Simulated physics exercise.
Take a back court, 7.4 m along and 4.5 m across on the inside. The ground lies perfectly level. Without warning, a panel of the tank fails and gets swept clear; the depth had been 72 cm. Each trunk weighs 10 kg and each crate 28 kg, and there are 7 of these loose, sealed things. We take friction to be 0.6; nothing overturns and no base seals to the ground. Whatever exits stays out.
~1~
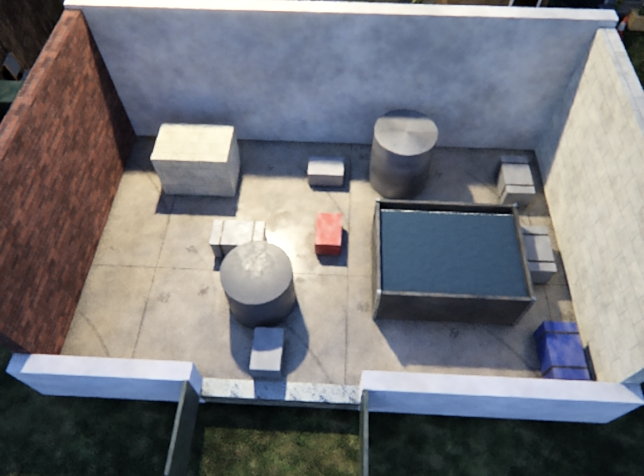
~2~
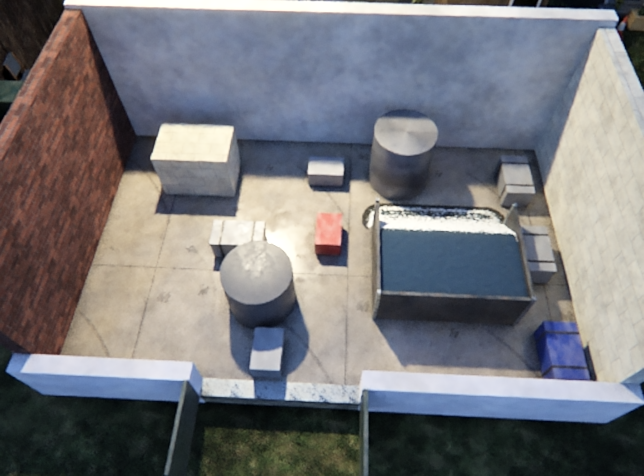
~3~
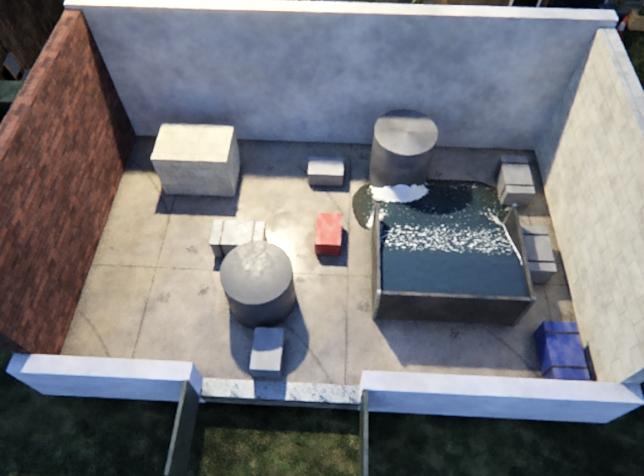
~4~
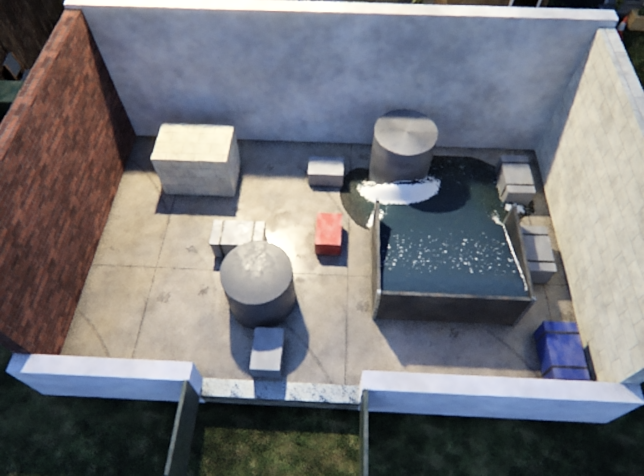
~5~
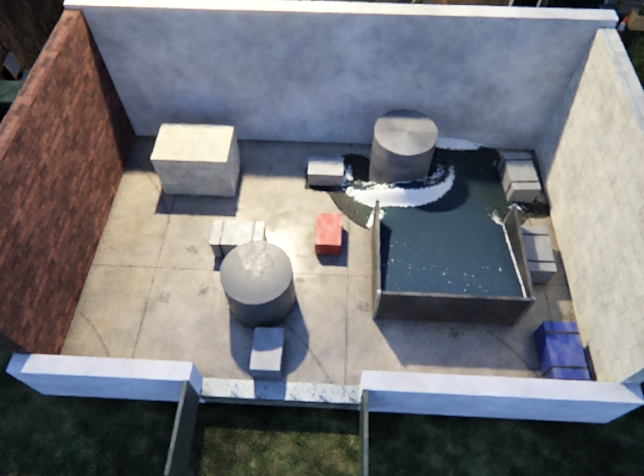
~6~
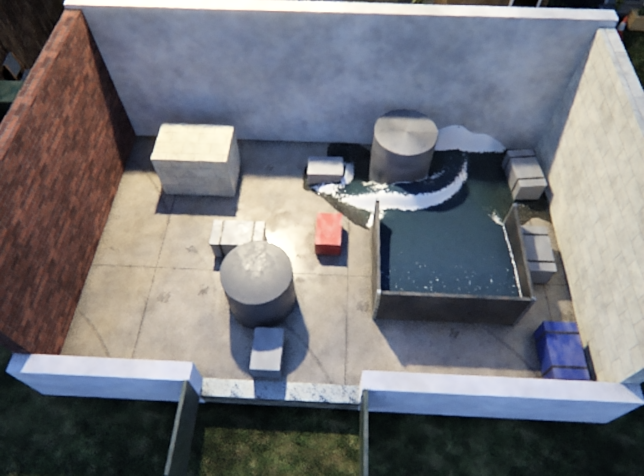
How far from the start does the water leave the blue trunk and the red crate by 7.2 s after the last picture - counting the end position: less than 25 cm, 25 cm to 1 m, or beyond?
One by one: The blue trunk should get washed clear away, the red crate should remain roughly unmoved.
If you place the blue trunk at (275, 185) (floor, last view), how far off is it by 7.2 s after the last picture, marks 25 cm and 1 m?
What happens is that it covers a big distance.
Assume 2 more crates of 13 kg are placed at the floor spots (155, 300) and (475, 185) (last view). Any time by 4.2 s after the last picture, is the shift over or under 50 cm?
One by one: Within it, then beyond it.
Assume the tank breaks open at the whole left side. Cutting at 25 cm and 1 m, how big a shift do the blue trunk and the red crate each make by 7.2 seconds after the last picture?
First the blue trunk: It holds steady; as for the red crate, it is carried a long way.
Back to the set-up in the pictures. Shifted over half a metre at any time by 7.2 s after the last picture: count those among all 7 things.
Total: 5.
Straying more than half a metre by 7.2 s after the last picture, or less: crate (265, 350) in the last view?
Answer: Not far enough.
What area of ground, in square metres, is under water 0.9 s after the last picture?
I'd put it close to 13 m2.
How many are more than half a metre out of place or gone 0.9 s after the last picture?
Tally at that time: 1.
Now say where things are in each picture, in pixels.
The blue trunk at (566, 350), on the bottom; the red crate at (329, 229) rests on the ground; water covers 3.0 m2; 0 of 7 have shifted, in the first picture.
The blue trunk at (566, 350), on the bottom; the red crate at (329, 229), on the bottom; 4.2 m2 under water; 0 of 7 have shifted, in the second picture.
The blue trunk at (566, 350), on the bottom; the red crate at (329, 229) rests on the ground; water covers 5.3 m2; 0 of 7 have shifted, in the third picture.
The blue trunk at (566, 350) rests on the ground; the red crate at (329, 229) rests on the ground; water covers 6.4 m2; 0 of 7 have shifted, in the fourth picture.
The blue trunk at (566, 350), on the bottom; the red crate at (329, 229), on the bottom; 7.5 m2 under water; 1 of 7 have shifted, in the fifth picture.
The blue trunk at (566, 350) rests on the ground; the red crate at (329, 229) rests on the ground; 8.2 m2 under water; 1 of 7 have shifted, in the sixth picture.
Then, 0.9 s after the last picture the blue trunk is near (566, 350), 0.0 m from its start, aground; the red crate is near (329, 229), 0.0 m from its start, aground; 0 of 7 are out; 0 afloat.
Then, 2.8 s after the last picture the blue trunk is near (576, 353), 0.1 m from its start, afloat; the red crate is near (329, 229), 0.0 m from its start, aground; 0 of 7 are out; 3 afloat.
Then, 4.8 s after the last picture the blue trunk is near (491, 347), 1.0 m from its start, afloat; the red crate is near (329, 229), 0.0 m from its start, aground; 0 of 7 are out; 3 afloat.
Then, 7.2 s after the last picture the blue trunk is near (309, 350), 3.4 m from its start, afloat; the red crate is near (329, 229), 0.0 m from its start, aground; 0 of 7 are out; 4 afloat.
